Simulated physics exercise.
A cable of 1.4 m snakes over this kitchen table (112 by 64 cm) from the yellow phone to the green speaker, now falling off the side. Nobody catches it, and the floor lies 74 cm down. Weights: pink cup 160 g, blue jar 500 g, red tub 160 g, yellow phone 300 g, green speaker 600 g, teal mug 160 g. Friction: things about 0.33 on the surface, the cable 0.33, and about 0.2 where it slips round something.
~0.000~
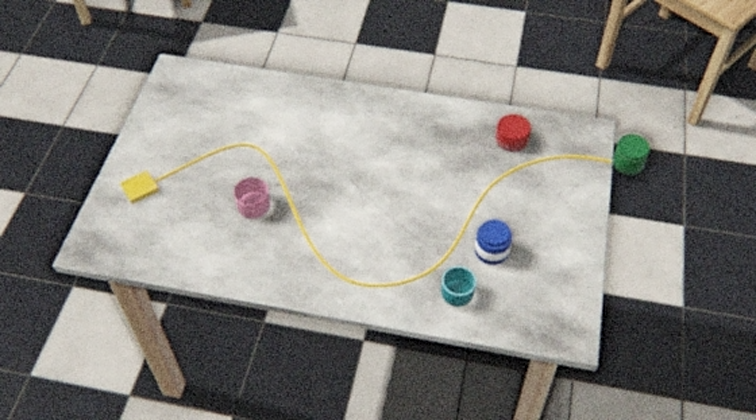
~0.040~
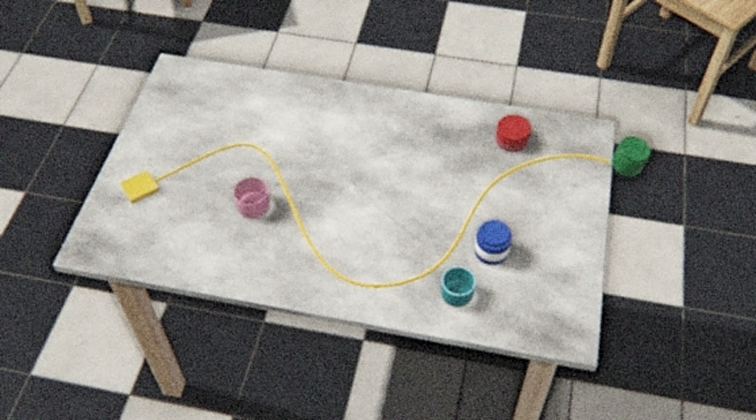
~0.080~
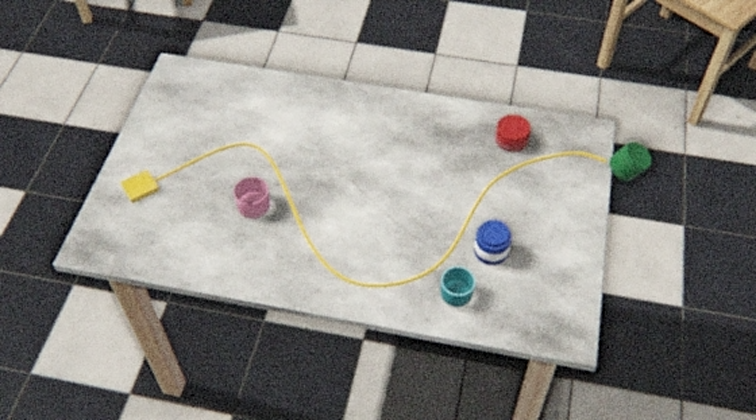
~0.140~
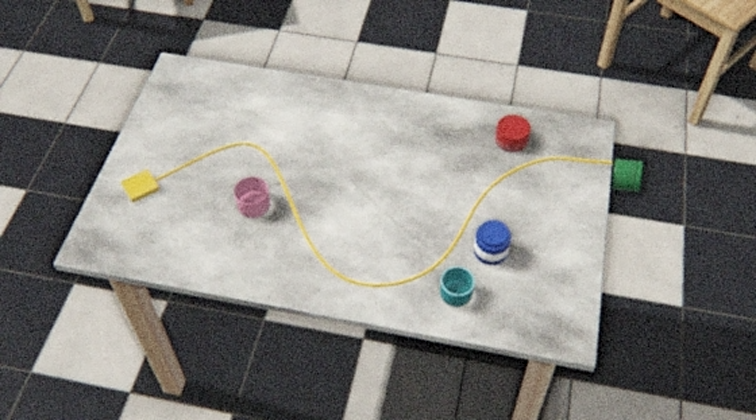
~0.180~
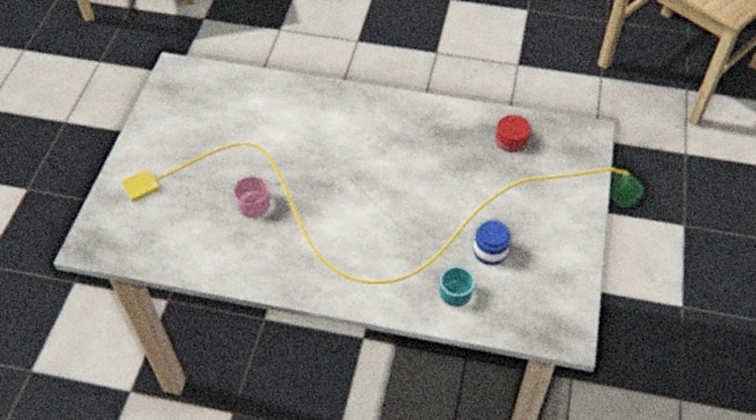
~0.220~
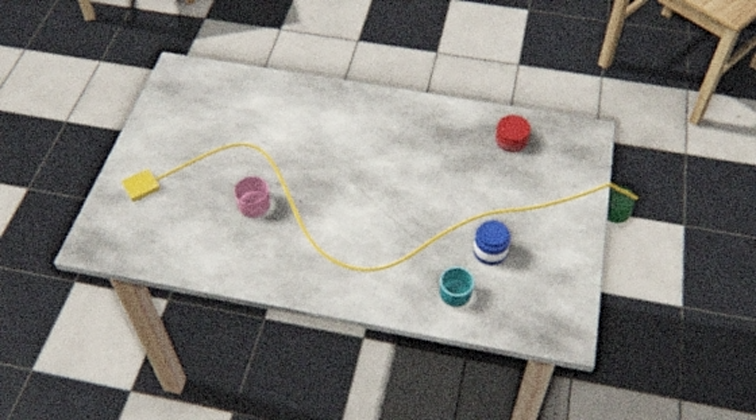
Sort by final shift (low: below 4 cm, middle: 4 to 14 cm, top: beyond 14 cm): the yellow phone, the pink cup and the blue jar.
Result: Yellow phone reaches the top band, pink cup ends far away, blue jar stays in the low band.
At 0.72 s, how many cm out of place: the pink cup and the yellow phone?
Pink cup 20 cm, yellow phone 50 cm.
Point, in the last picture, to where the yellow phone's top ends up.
Around (449, 155).
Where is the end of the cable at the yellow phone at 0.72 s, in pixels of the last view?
At about (374, 180).
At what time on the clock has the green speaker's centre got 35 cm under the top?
About: 0.32 s.
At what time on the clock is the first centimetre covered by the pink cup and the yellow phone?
About: Pink cup 0.50 s, yellow phone 0.38 s.
At 0.5 s, the cable's tail end at (219, 189); yellow phone 14 cm off its start, green speaker over the edge.
At 0.7 s, the cable's tail end at (374, 180); yellow phone 52 cm off its start, pink cup 21 cm off its start, green speaker over the edge.
At 1.0 s, the cable's tail end at (431, 166); yellow phone 68 cm off its start at (444, 155), pink cup 25 cm off its start at (357, 229), green speaker over the edge.
At 1.2 s, the cable's tail end at (436, 166); yellow phone 69 cm off its start, pink cup 25 cm off its start, green speaker over the edge.
At 2.4 s, the cable's tail end at (436, 166); yellow phone 69 cm off its start at (449, 155), pink cup 25 cm off its start at (357, 229), blue jar 0 cm off its start at (494, 232), green speaker over the edge.
